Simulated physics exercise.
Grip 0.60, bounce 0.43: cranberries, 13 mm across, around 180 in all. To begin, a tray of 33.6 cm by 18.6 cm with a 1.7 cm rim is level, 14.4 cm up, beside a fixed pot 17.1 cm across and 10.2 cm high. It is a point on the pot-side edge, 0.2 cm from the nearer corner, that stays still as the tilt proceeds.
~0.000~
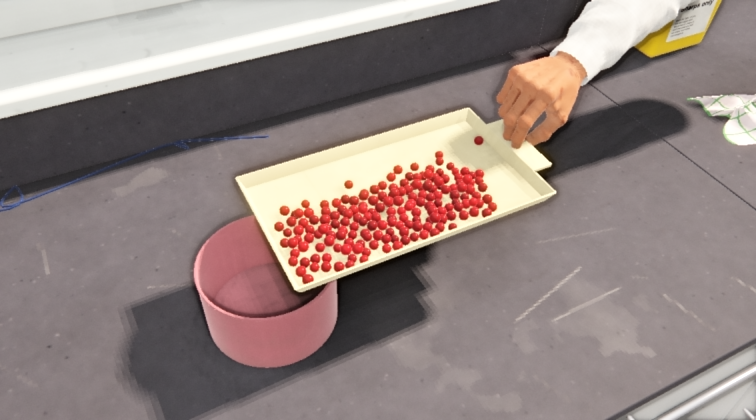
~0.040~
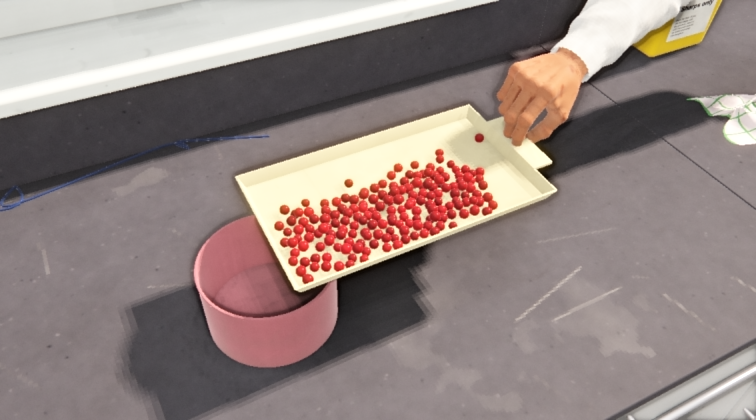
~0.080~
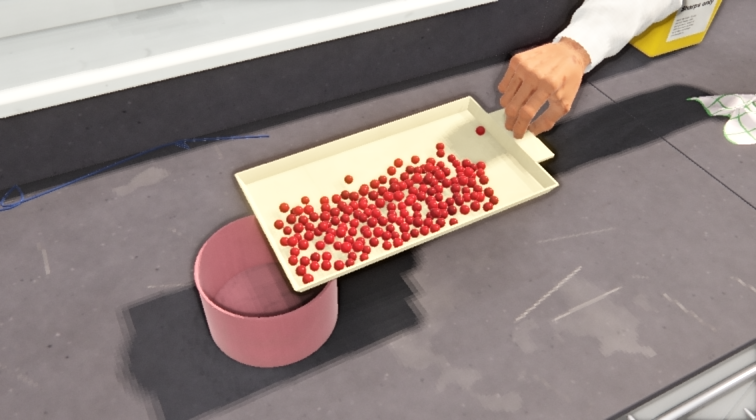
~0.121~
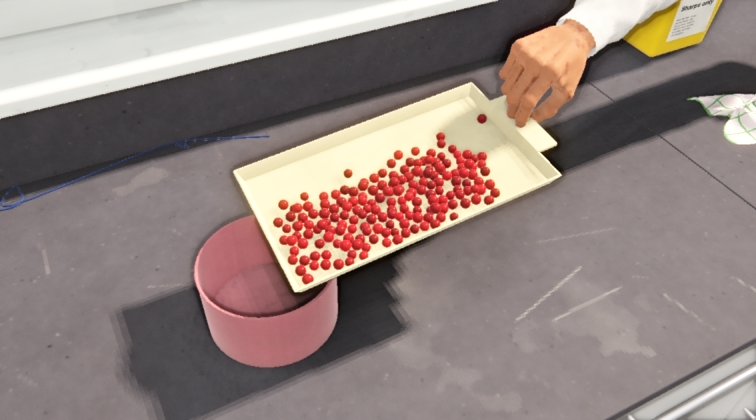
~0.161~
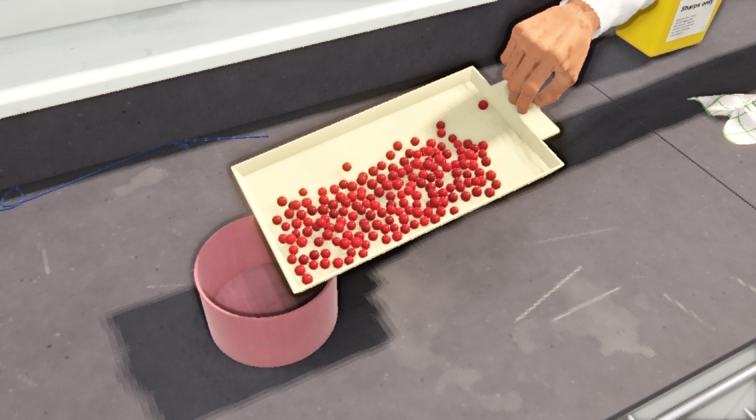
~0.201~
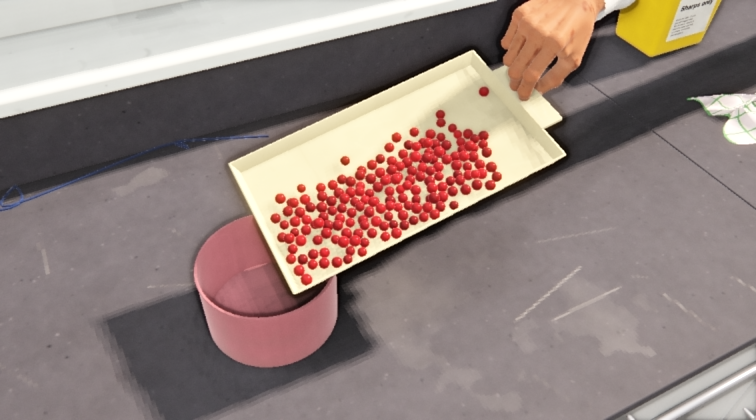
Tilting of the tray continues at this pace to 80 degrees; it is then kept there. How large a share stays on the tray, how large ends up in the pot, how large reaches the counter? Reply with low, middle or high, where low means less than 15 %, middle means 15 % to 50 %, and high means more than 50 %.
My answer: Left on the tray - low; pot - low; counter - high.
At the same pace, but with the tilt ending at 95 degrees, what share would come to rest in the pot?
Share in the pot: Around 0 %.
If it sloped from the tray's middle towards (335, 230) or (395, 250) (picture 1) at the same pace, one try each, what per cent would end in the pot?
First try: About 35 percent; second try: About 0 percent.
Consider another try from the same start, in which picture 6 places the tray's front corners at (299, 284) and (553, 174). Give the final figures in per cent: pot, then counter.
Per cent by place - pot 0, counter 100.
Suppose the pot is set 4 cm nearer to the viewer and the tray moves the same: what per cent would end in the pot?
In that case about 30 percent would end up there.
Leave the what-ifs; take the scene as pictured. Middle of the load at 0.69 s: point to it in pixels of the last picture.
Approximately (328, 229) in the last picture.
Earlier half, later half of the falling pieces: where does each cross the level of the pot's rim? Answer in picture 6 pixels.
Around (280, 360), then (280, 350).
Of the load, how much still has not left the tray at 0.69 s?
It's roughly 95 percent.
Then, at 0.50 s, tilt 48 degrees; the tray holds 100 %, the pot 0 %.
After 0.69 s, tilt 69 degrees; the tray holds 95 %, the pot 0 %.
After 1.00 s, tilt 80 degrees; the tray holds 5 %, the pot 0 %.
At rest (1.9 s), tray 0 %, pot 0 %, counter 100 %.
